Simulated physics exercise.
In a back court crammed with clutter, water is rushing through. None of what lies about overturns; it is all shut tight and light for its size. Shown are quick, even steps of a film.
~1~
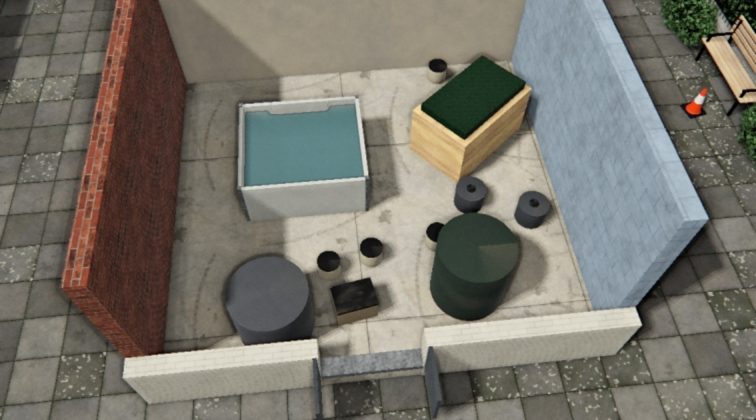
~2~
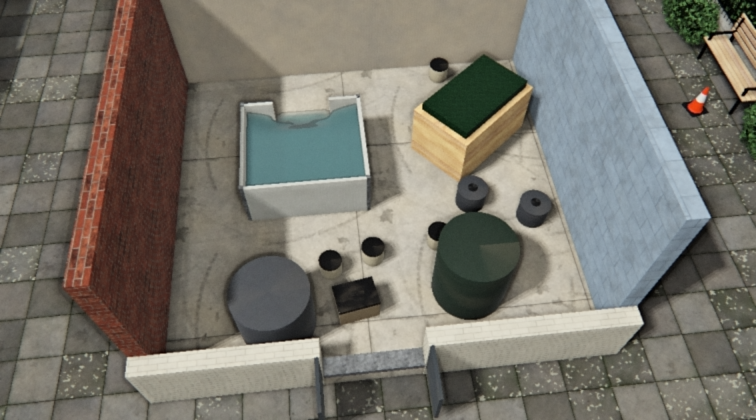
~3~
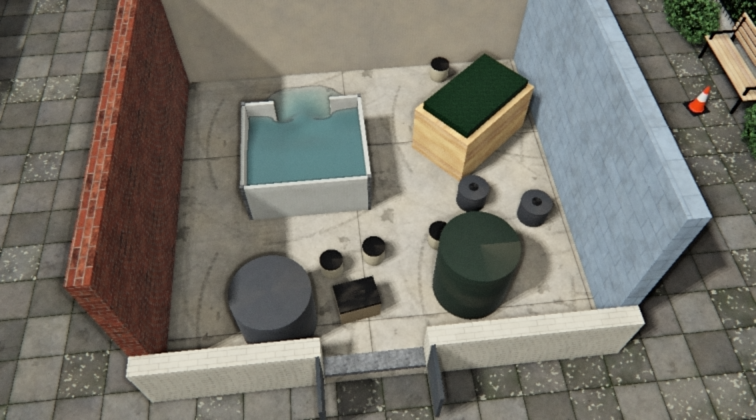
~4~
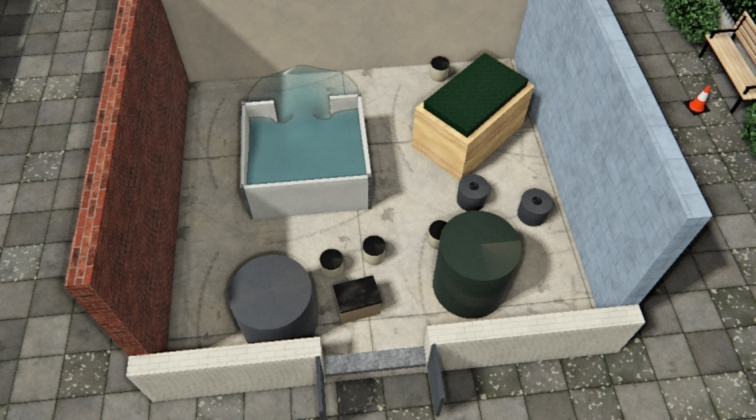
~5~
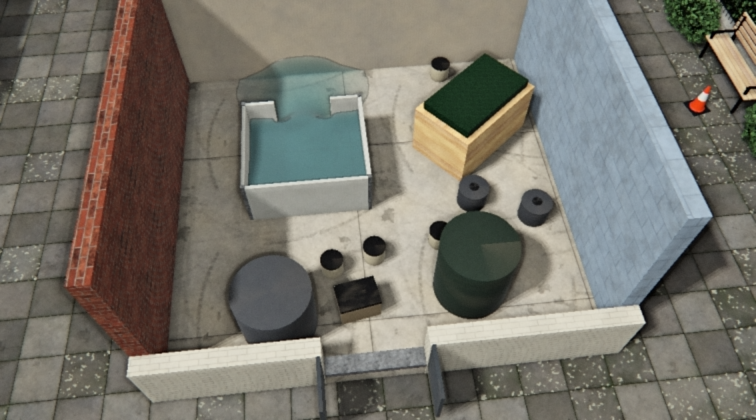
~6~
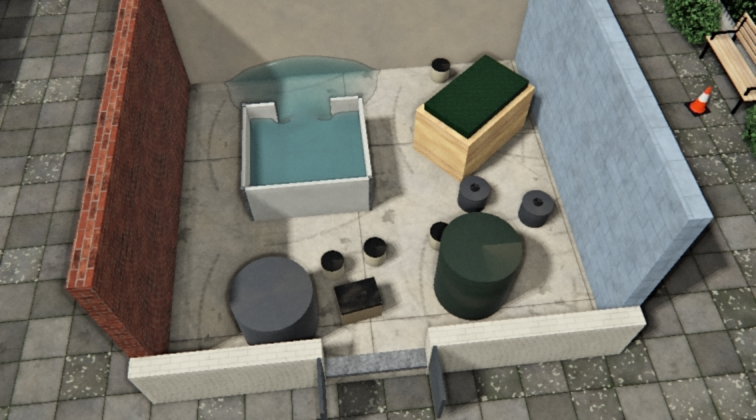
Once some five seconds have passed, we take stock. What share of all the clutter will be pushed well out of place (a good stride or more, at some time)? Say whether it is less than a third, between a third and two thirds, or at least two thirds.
It is less than a third.
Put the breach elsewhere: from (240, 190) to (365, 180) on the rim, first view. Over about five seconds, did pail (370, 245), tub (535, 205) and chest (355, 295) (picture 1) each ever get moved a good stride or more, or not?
Results in order: Moved that far / stayed within it / moved that far.
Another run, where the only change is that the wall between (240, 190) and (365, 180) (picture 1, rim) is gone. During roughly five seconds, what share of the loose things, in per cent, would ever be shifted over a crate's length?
About 60 %.
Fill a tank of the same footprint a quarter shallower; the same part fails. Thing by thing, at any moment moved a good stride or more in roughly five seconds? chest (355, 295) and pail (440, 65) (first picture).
Lab note, in order: Stayed below that mark / reached that mark.
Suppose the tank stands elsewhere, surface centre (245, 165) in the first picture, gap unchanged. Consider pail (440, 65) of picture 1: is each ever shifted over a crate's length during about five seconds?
Short version: Went the distance.
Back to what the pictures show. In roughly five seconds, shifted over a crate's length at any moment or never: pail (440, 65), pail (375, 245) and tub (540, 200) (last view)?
Entry one gets that far, entry two never gets that far, entry three never gets that far.
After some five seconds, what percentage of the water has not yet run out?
It comes out at 100 parts in a hundred.
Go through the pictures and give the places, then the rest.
A pail at (438, 65) rests on the ground; a pail at (438, 232), on the bottom; 0 of 7 have shifted, in the first frame.
A pail at (439, 64) rests on the ground; a pail at (439, 231) rests on the ground; 0 of 7 have shifted, in the second frame.
A pail at (440, 63) rests on the ground; a pail at (440, 230) rests on the ground; 0 of 7 have shifted, in the third frame.
A pail at (440, 63), on the bottom; a pail at (440, 230) rests on the ground; 0 of 7 have shifted, in the fourth frame.
A pail at (441, 63), on the bottom; a pail at (441, 230), on the bottom; 0 of 7 have shifted, in the fifth frame.
A pail at (441, 64), on the bottom; a pail at (441, 231) rests on the ground; 0 of 7 have shifted, in the sixth frame.
A moment on, 0 of 7 are well off their spots; 0 afloat.
Next, 1 of 7 are well off their spots; 1 afloat.
Later, 1 of 7 are well off their spots; 1 afloat.
In the end, 1 of 7 are well off their spots, and 1 have been at some point; 1 afloat.
